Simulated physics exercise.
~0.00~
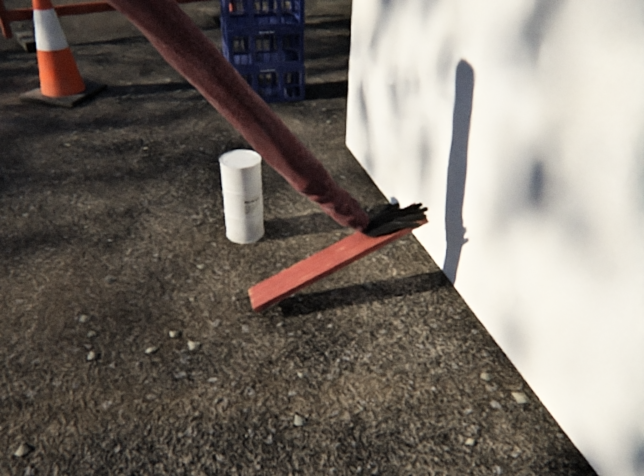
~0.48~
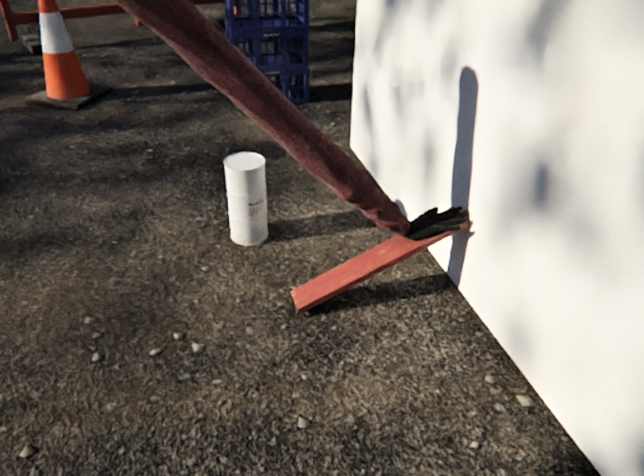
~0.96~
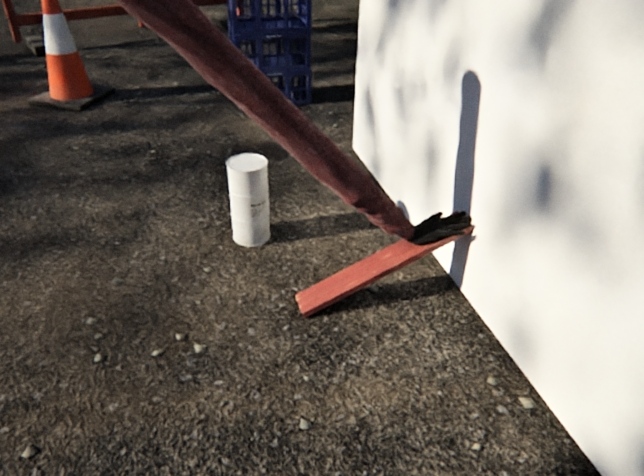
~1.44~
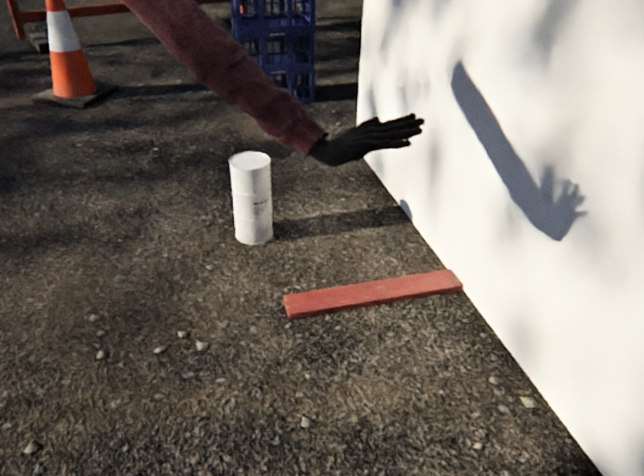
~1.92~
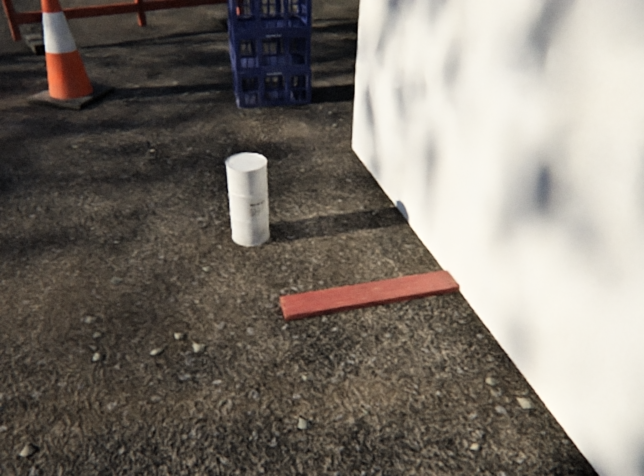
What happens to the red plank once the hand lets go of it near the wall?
It does not stay propped up. It slips down and ends up lying flat on the ground at the foot of the wall.
